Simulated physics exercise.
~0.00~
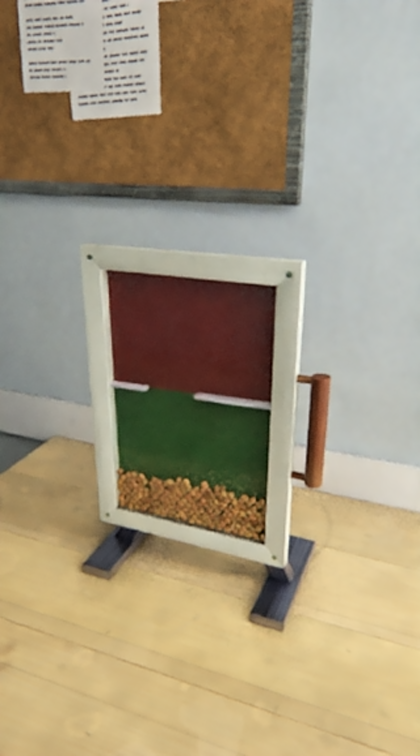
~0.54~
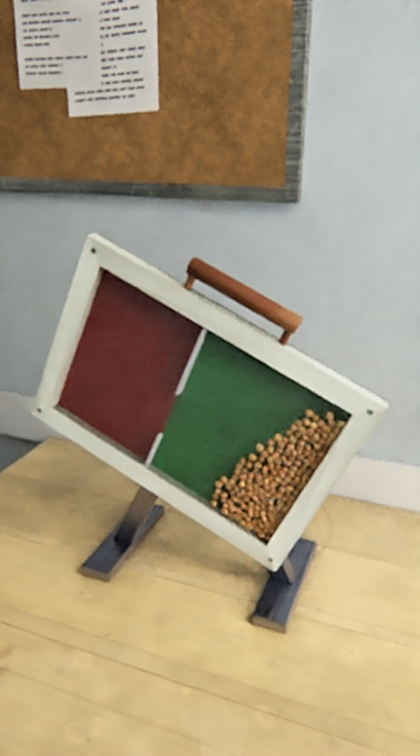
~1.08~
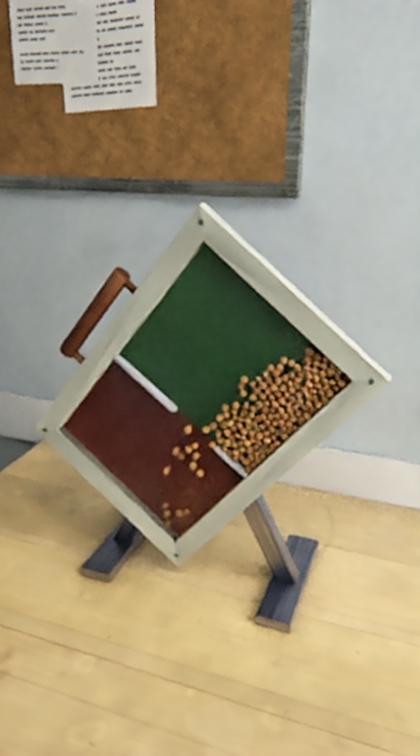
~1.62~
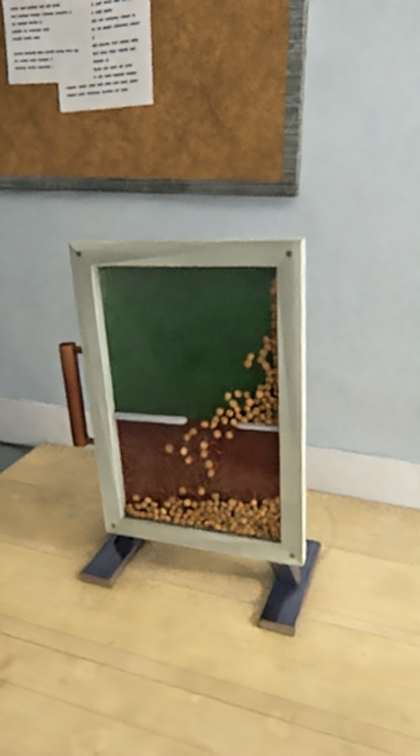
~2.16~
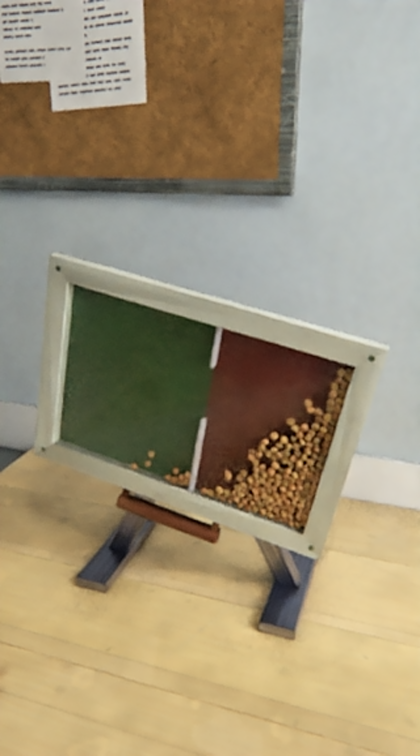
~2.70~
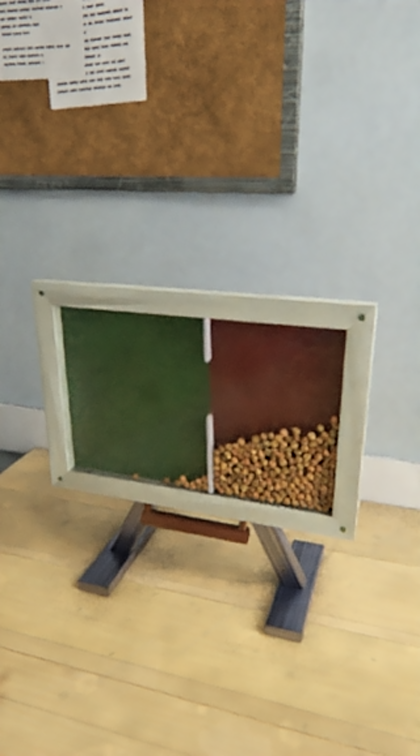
Framed two-chamber box turning anticlockwise on its stand, wooden beads spilling from green into red, ending sideways with most in red.
